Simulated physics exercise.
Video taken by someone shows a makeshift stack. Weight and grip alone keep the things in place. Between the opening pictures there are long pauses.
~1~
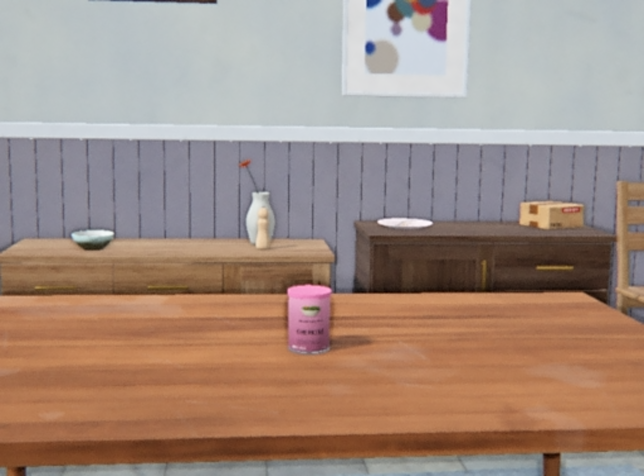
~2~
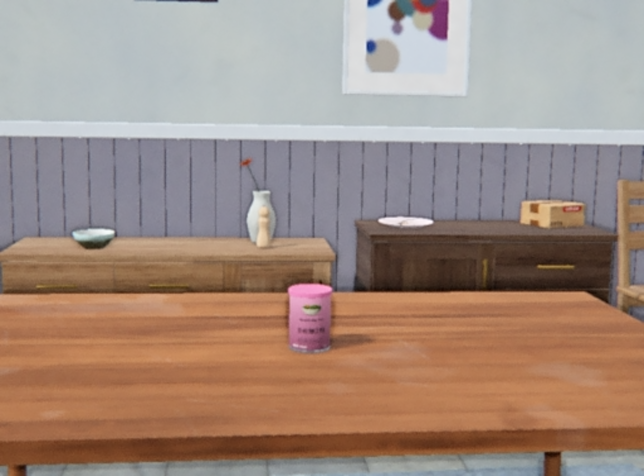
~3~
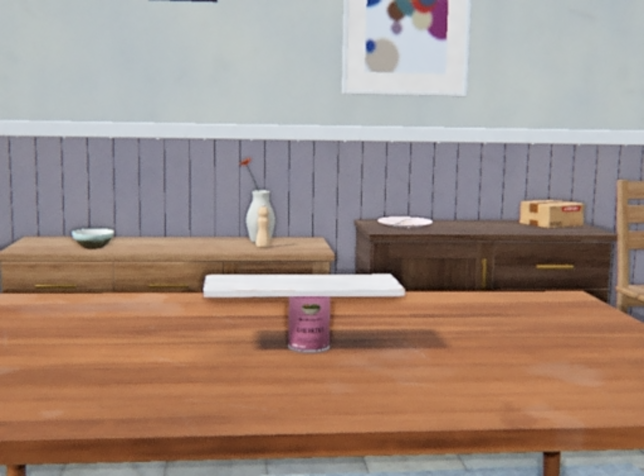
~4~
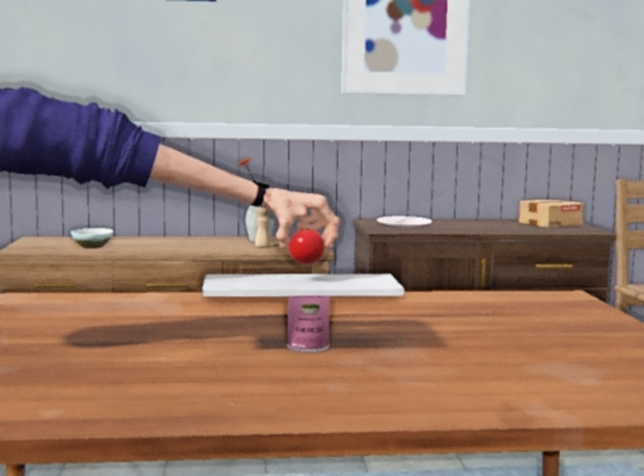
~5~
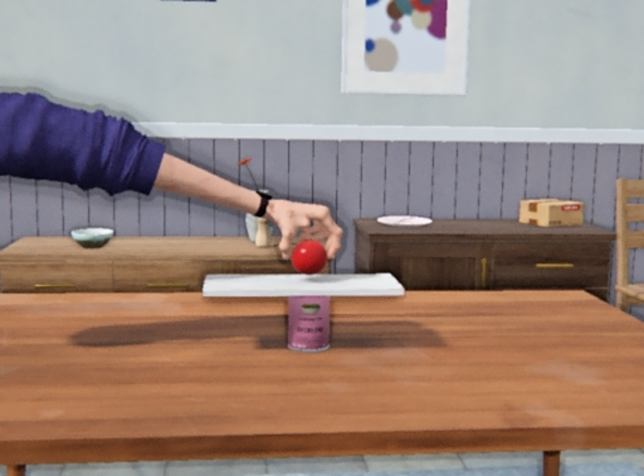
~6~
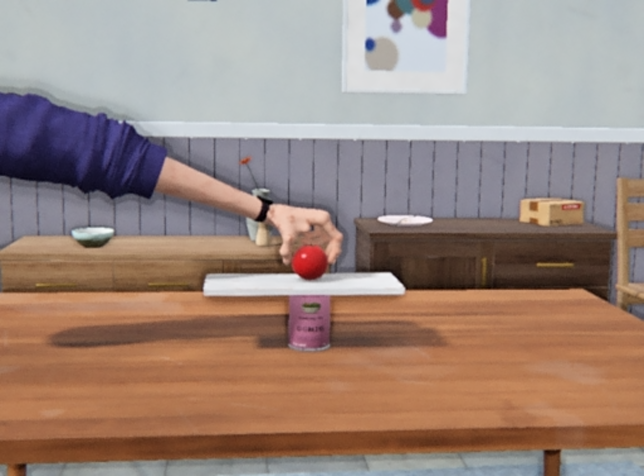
A white board appears on top of a pink can that stands alone on a wooden table, lying flat across it. A hand then reaches in from the left holding a red tomato above the board, and lowers it onto the middle, fingers staying around it.
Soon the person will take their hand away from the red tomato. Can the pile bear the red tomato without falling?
Yes, it bears it.
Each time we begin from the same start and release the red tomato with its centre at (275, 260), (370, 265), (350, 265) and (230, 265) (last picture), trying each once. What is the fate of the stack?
So it stays steady first, stays steady next, stays steady after that, and tips over last.
Then, 0.40 s later than the last frame, all is still.
Then, 1.10 s later than the last frame, red tomato resting near (310, 263).
When it is over, all 3 as before. End places, in pixels of the last picture, red tomato near (310, 263). The stack keeps its balance.
